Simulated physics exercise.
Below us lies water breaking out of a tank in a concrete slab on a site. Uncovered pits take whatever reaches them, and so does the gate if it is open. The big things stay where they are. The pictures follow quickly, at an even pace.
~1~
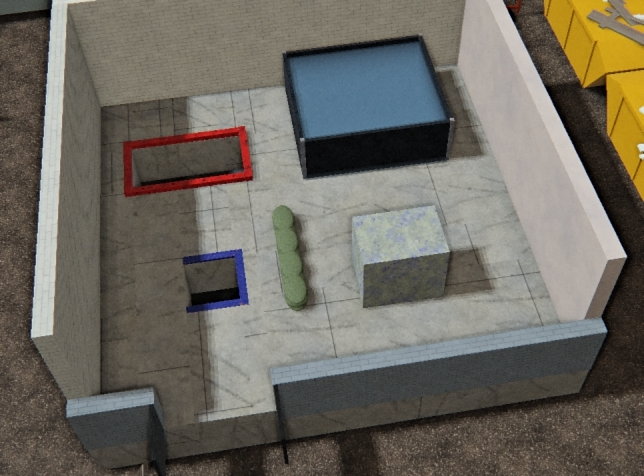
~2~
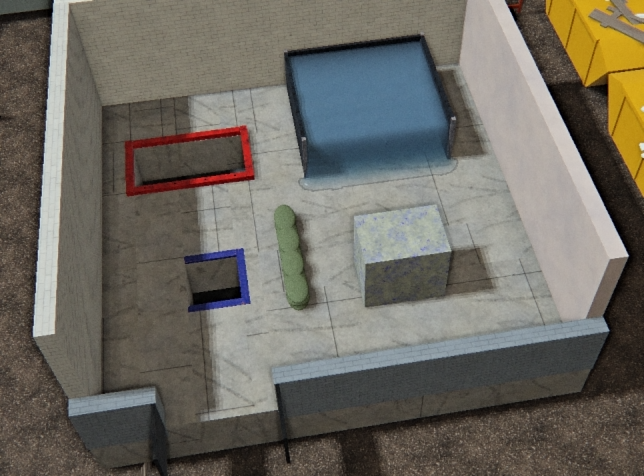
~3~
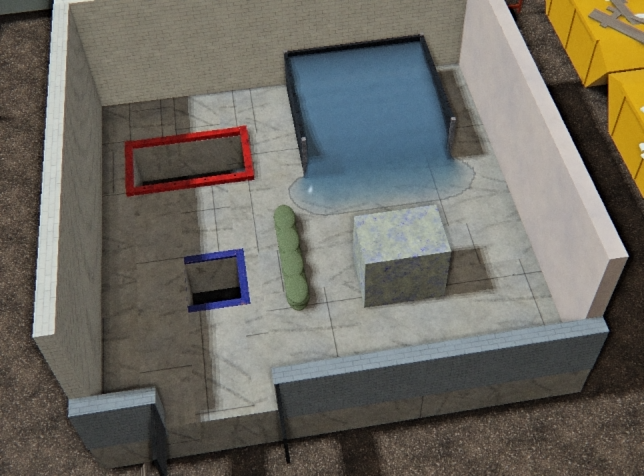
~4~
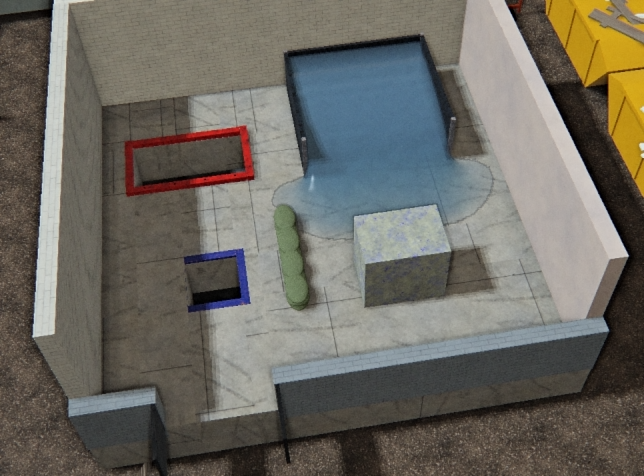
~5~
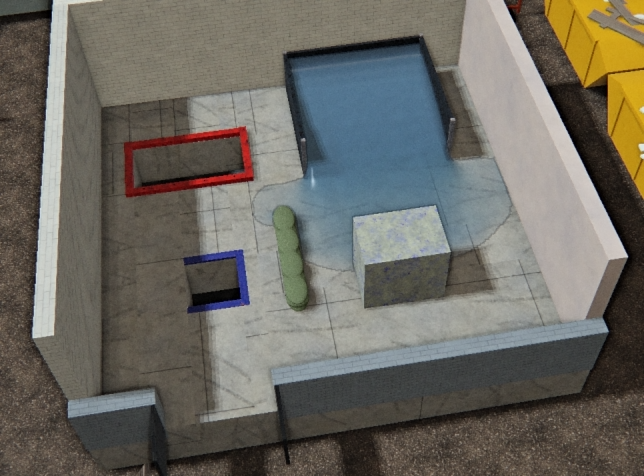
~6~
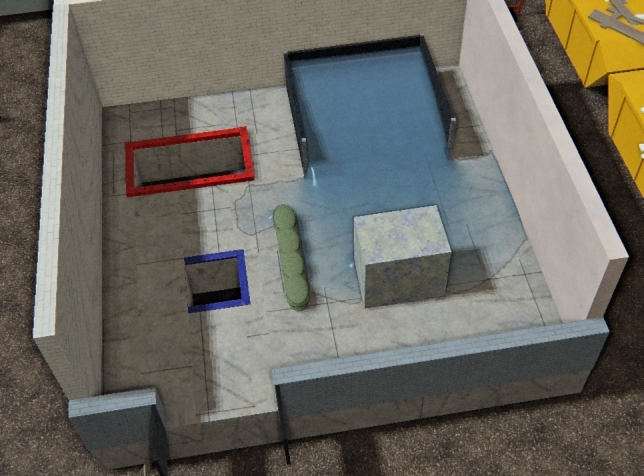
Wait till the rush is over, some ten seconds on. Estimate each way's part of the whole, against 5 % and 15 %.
The gate takes between 5 and 15 %; the blue pit takes between 5 and 15 %; the red pit takes not even 5 %.
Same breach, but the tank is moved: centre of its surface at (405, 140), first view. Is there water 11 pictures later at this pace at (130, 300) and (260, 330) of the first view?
In that order: Free of water, flooded.
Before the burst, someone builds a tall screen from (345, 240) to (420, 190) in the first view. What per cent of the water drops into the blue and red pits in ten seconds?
Roughly, in per cent: Blue 14, red 2.
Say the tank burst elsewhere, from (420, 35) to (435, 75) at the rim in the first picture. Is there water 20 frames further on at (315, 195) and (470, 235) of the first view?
In turn: Dry, wet.
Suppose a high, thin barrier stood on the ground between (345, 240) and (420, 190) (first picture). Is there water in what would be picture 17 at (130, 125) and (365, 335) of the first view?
In that order: Clear, under water.
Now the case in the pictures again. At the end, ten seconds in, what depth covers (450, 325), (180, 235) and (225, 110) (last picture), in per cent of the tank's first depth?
In turn 8, 6 and 8 in a hundred.
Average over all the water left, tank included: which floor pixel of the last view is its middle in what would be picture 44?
Roughly at (355, 232).
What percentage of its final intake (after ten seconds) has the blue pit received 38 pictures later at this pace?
I make it 50 per cent.
A moment on, water covers 40 % of the floor; the gate 0 %, the blue pit 0 %, the red pit 0 %.
Next, water covers 55 % of the floor; the gate 0 %, the blue pit 0 %, the red pit 0 %.
Then, water covers 70 % of the floor; the gate 1 %, the blue pit 1 %, the red pit 0 %.
Later, water covers 85 % of the floor; the gate 5 %, the blue pit 3 %, the red pit 0 %.
In the end, water covers 95 % of the floor; the gate 9 %, the blue pit 7 %, the red pit 1 %.
